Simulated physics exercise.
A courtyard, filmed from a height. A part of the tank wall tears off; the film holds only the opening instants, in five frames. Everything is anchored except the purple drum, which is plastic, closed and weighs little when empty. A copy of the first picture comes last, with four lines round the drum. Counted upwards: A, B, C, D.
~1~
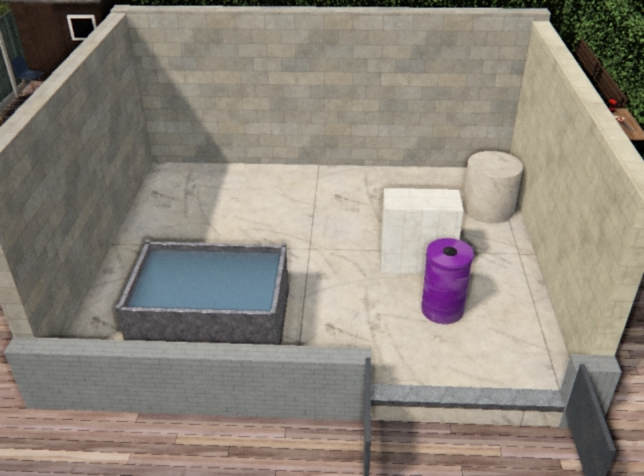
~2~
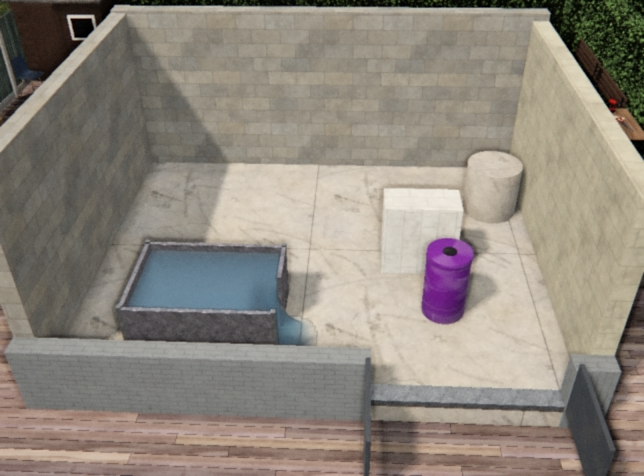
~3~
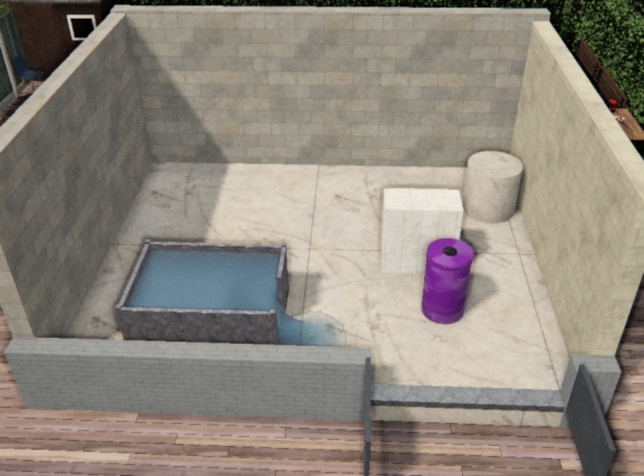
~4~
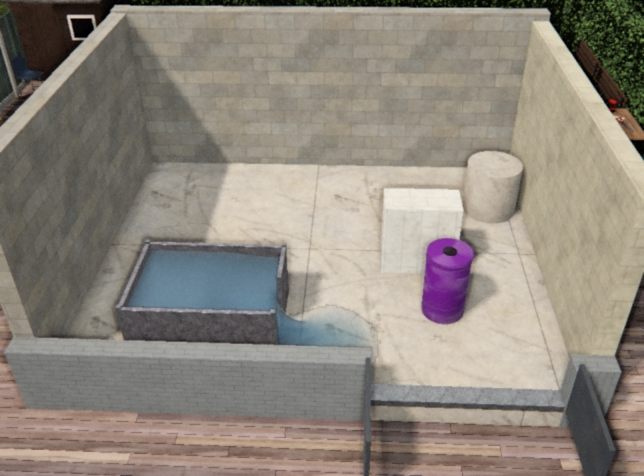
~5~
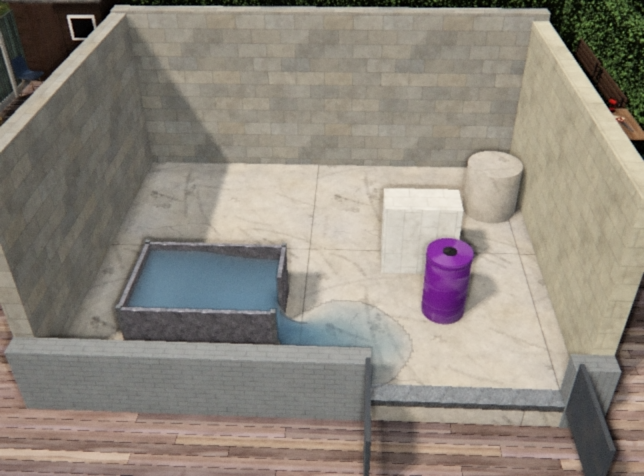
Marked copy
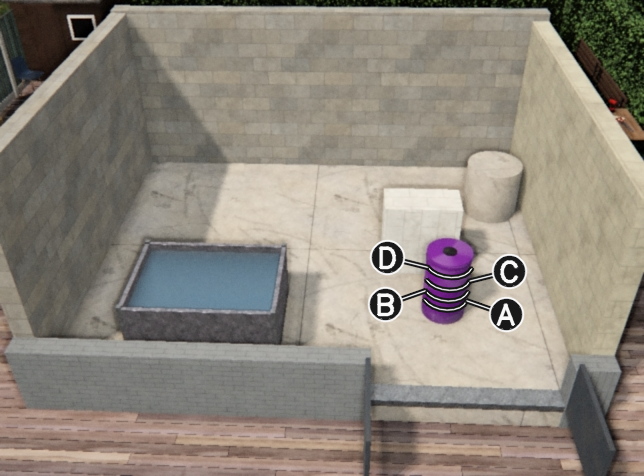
In a walled yard with a pale stone floor, water poured out of the right side of a full stone tank and spread across the ground toward a purple drum, which stayed still.
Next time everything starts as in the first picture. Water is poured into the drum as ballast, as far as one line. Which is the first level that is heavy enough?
The answer is mark A.
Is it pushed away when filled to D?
No, that is safe.
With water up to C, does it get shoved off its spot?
No.
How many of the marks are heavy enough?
All of the four.
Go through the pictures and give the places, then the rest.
Lid of the purple drum at (450, 251); tank full, its middle at (207, 281); open gate at (470, 354), in the first picture.
In the second picture, 1 % of the ground under water, its edge towards the drum at (306, 322).
In the third picture, 3 % of the ground under water, its edge towards the drum at (326, 321).
In the fourth picture, 4 % of the ground under water, its edge towards the drum at (362, 324).
Lid of the purple drum at (450, 251); 6 % of the ground under water, its edge towards the drum at (388, 324), in the fifth picture.
In white, A at (446, 310); B at (448, 301); C at (449, 290); D at (451, 277); from the bottom up A, B, C, D.
If A is chosen, it does not move.
If B is chosen, it does not move.
If C is chosen, it does not move.
If D is chosen, it does not move.
